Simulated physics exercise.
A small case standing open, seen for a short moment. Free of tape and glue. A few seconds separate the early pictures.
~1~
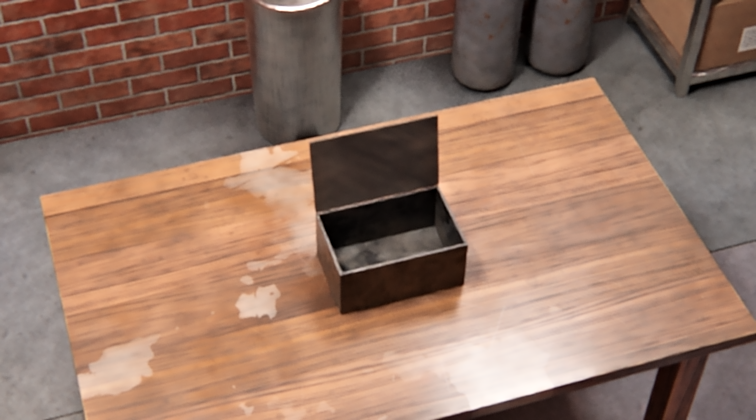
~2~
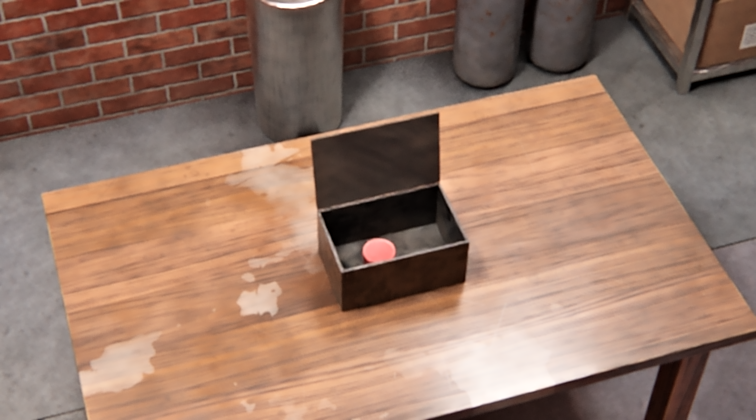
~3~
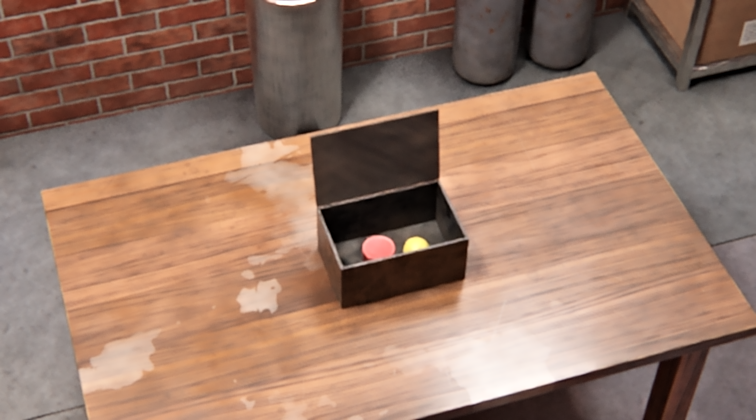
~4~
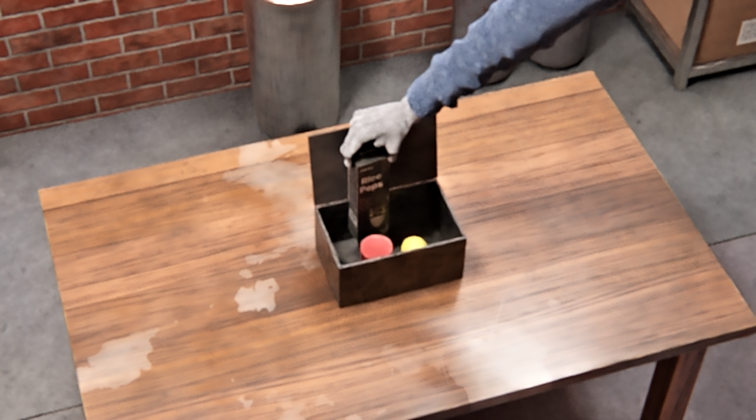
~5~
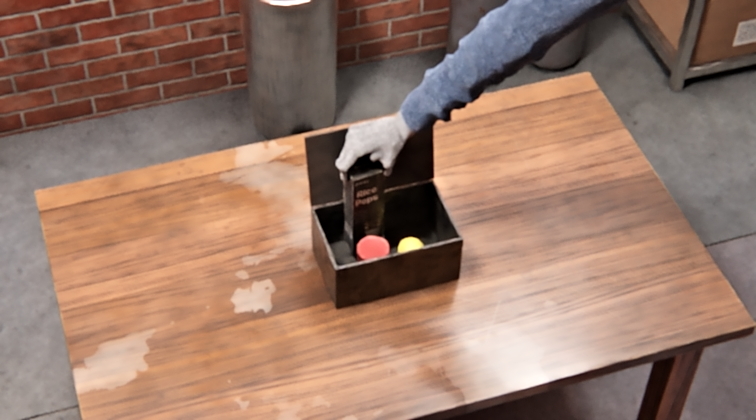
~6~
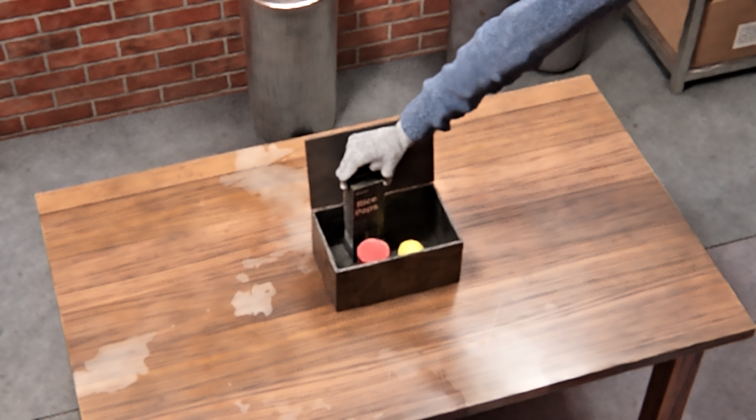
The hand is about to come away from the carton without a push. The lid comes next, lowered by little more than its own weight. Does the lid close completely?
No.
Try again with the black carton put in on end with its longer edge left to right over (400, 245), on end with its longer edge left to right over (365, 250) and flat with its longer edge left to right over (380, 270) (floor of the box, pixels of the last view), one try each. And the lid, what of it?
The lid stays up the first time, stays up the second time and goes down the third time.
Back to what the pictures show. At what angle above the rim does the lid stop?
Some 45 degrees above the rim, more or less.
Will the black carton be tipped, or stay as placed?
Simply put, the black carton gets tilted.
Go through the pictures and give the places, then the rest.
In the first picture, the last thing is not in view yet.
In the second picture, the last thing is not in view yet.
In the third picture, the last thing is not in view yet.
In the fourth picture, coming down; black carton (369, 193).
In the fifth picture, coming down; black carton (364, 206).
In the sixth picture, in place under the hand; black carton (364, 215).
Then, 1.10 s on from there, lid starting down.
Then, 1.50 s on from there, lid 71° above the rim; black carton turned 7° from how it was put near (367, 219).
Then, 1.60 s on from there, lid 62° above the rim; black carton turned 12° from how it was put near (369, 222).
Then, 1.80 s on from there, lid 43° above the rim; black carton turned 28° from how it was put near (372, 229).
In the end, lid 43° above the rim; moved from the start, black carton; the other 2 unmoved. At the end, from the last picture's camera, black carton near (373, 229).
